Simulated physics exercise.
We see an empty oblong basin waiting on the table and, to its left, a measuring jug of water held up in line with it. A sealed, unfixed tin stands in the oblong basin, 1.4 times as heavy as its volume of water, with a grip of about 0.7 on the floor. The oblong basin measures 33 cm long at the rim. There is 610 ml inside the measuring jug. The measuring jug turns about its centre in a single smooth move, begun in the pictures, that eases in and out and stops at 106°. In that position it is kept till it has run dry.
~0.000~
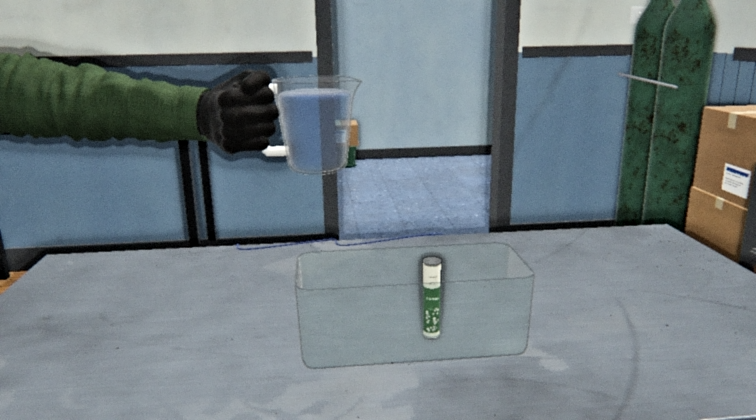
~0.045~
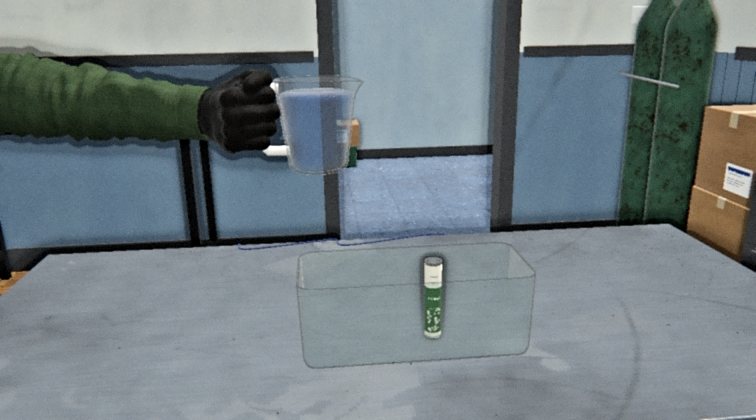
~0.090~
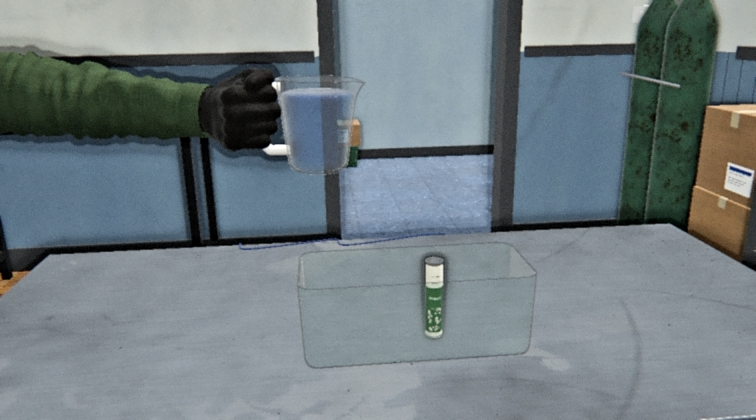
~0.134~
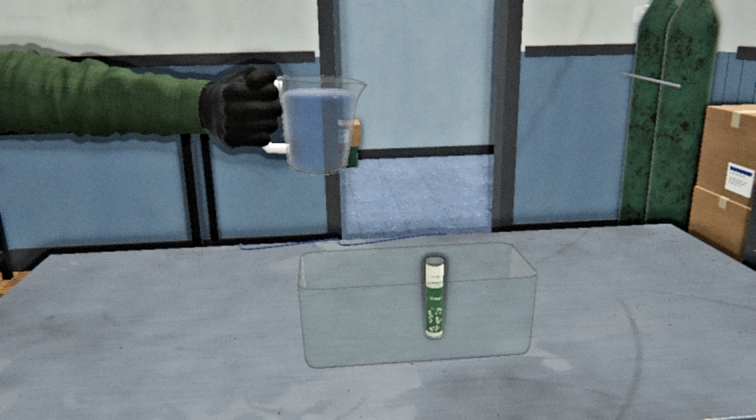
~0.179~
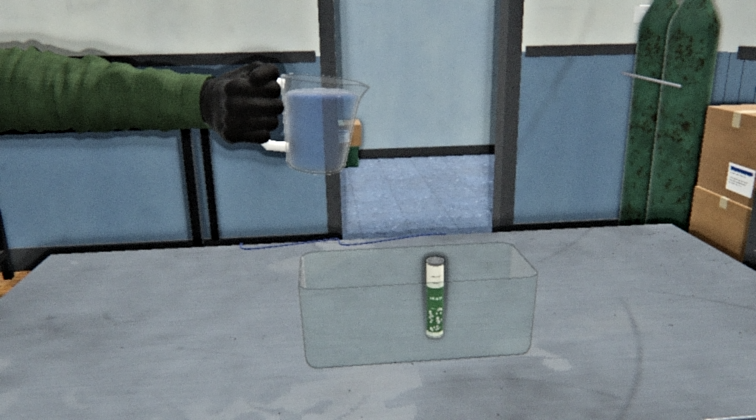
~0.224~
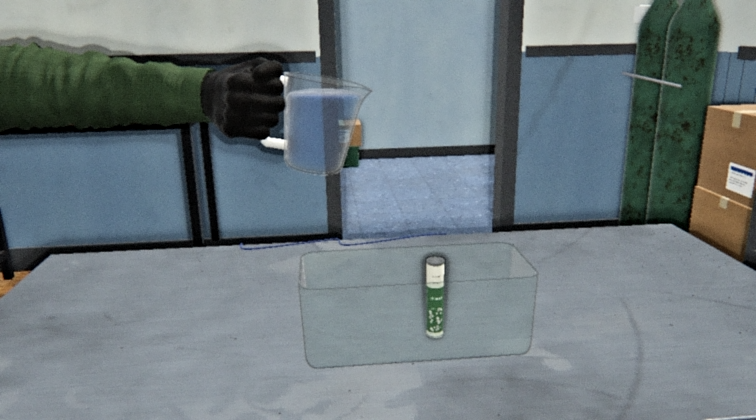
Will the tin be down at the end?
It overturns.
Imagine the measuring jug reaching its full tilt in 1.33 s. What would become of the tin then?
The tin would overturn.
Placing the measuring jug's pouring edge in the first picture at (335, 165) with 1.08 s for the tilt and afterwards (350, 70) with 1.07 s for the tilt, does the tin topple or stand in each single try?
First it stays on its base; then it tips over.
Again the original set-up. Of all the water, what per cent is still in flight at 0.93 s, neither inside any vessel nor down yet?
Around 30 percent of it is airborne.
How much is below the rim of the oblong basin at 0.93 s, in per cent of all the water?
I reckon close to 48 per cent.
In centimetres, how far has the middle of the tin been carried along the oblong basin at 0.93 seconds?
Its middle sits about 0 cm from the start.
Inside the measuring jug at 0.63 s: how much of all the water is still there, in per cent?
Remaining: Near 78 % of the total.
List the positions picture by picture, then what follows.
Tilt 0°; pouring edge (362, 80); surface from (278, 94) to (352, 92); the oblong basin's rim runs from (297, 272) to (521, 259); the tin's top is at (432, 264), in the first picture.
Tilt 0°; pouring edge (364, 80); surface from (279, 94) to (354, 92), in the second picture.
Tilt 2°; pouring edge (366, 81); surface from (281, 93) to (355, 92), in the third picture.
Tilt 4°; pouring edge (368, 83); surface from (283, 93) to (356, 93), in the fourth picture.
Tilt 7°; pouring edge (370, 86); surface from (285, 93) to (360, 94), in the fifth picture.
Tilt 11°; pouring edge (373, 89); surface from (287, 94) to (363, 94), in the sixth picture.
By 0.63 s the tilt is 67° and 77 per cent is still to pour; the tin stands where it began.
By 0.93 s the tilt is 101° and 21 per cent is still to pour; the tin stands where it began.
By 1.24 s the tilt is 106° and 0 per cent is still to pour; the tin lies on its side.
By 1.58 s the tilt is 106° and 0 per cent is still to pour; the tin lies on its side.
At rest the tin lies on its side.
